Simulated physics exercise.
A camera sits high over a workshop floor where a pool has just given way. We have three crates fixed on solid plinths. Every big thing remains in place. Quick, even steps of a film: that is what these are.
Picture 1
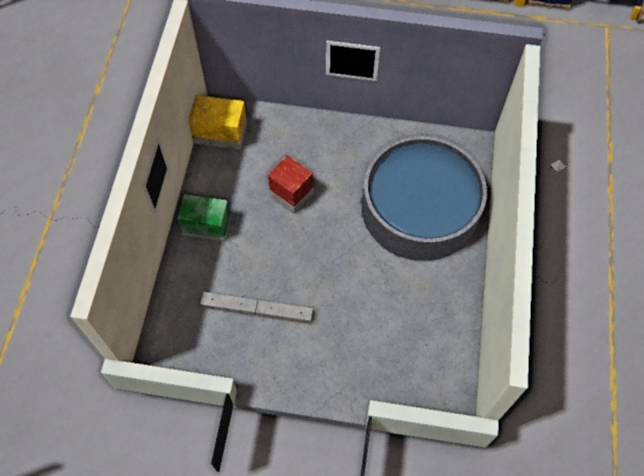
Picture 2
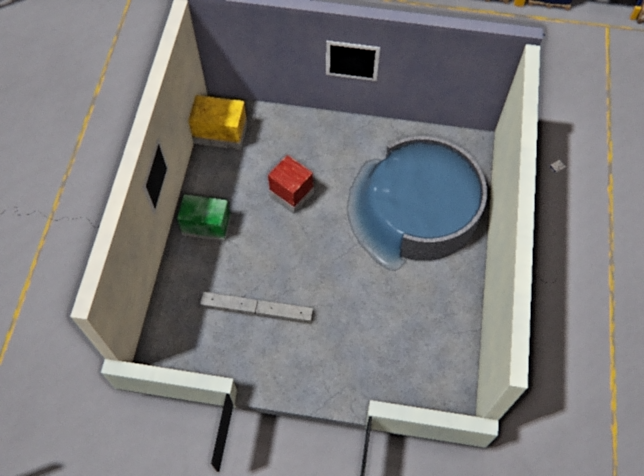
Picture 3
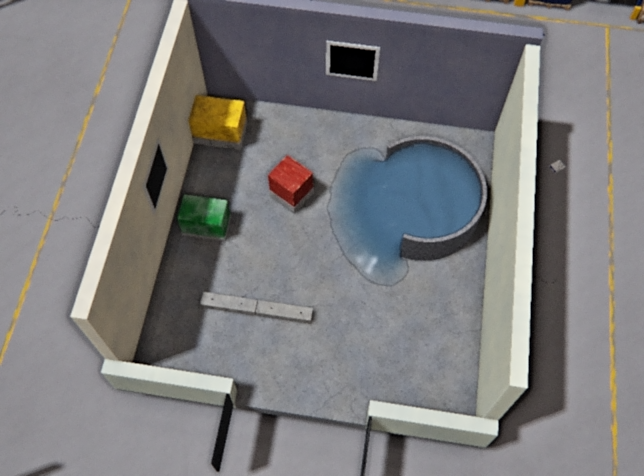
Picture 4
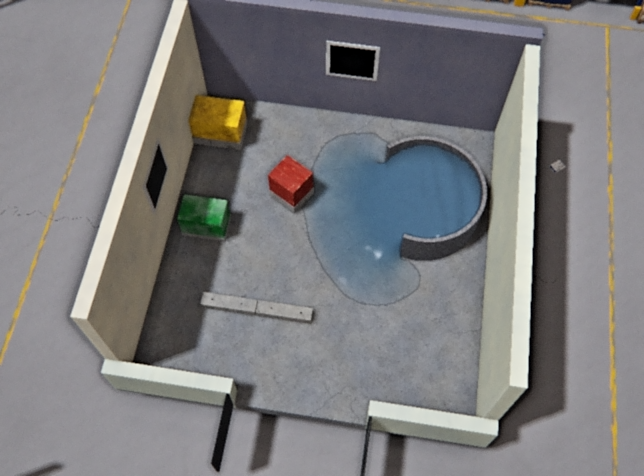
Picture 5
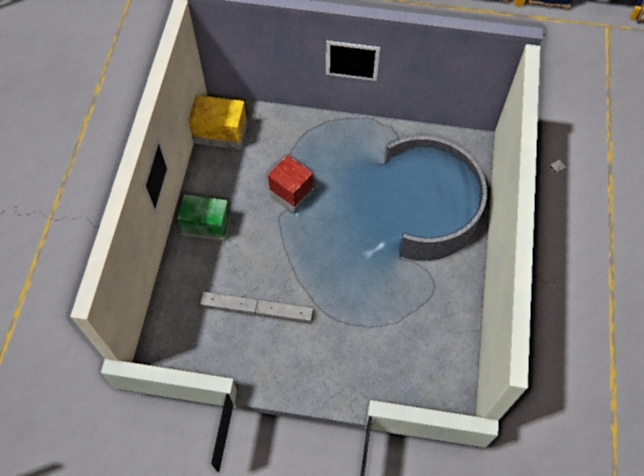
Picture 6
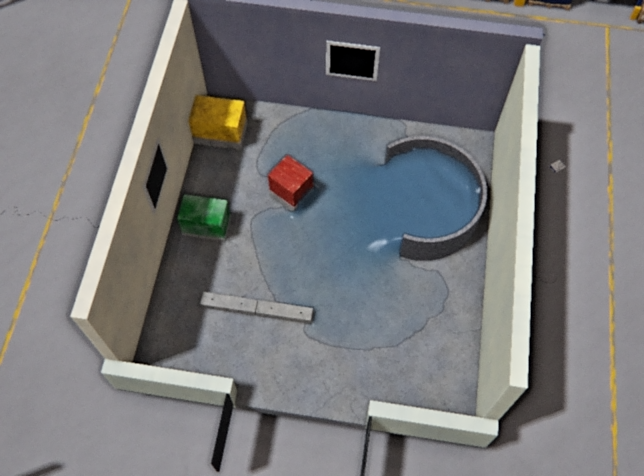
At first, a round pool of still blue water stands at the right of a walled workshop room. Then the left side of its rim opens and water pours out, spreading left across the grey floor in a widening sheet that surrounds the red block and reaches the low barrier.
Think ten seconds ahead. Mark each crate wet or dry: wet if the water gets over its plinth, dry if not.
Red crate wet, yellow crate wet, green crate wet.
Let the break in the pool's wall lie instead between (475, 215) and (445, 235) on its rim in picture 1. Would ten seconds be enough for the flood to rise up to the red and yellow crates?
I expect red remains untouched while yellow remains untouched.
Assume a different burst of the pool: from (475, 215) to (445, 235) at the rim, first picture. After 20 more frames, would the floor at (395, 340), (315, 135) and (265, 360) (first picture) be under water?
First: Reached by the flood. Second: Spared by the leak. Third: Reached by the flood.
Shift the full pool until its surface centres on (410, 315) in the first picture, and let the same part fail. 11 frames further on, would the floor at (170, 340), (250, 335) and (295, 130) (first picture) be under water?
First drenched; next drenched; last unwetted.
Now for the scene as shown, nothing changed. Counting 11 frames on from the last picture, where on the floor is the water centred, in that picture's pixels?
The water's middle lies around (304, 217).
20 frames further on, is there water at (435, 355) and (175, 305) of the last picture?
Unflooded; swamped.
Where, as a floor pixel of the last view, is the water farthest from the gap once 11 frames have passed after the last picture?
Near (130, 373).
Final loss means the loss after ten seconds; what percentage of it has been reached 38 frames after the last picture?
Close to 75 out of every hundred.
A moment on, water covers 55 % of the floor; the red crate water round its plinth, the yellow crate water round its plinth, the green crate water round its plinth.
Next, water covers 60 % of the floor; the red crate water round its plinth, the yellow crate water round its plinth, the green crate water round its plinth.
Then, water covers 65 % of the floor; the red crate water round its plinth, the yellow crate water round its plinth, the green crate water round its plinth.
Later, water covers 90 % of the floor; the red crate water round its plinth, the yellow crate water round its plinth, the green crate water round its plinth.
In the end, water covers 95 % of the floor; the red crate was topped, the yellow crate was topped, the green crate was topped.
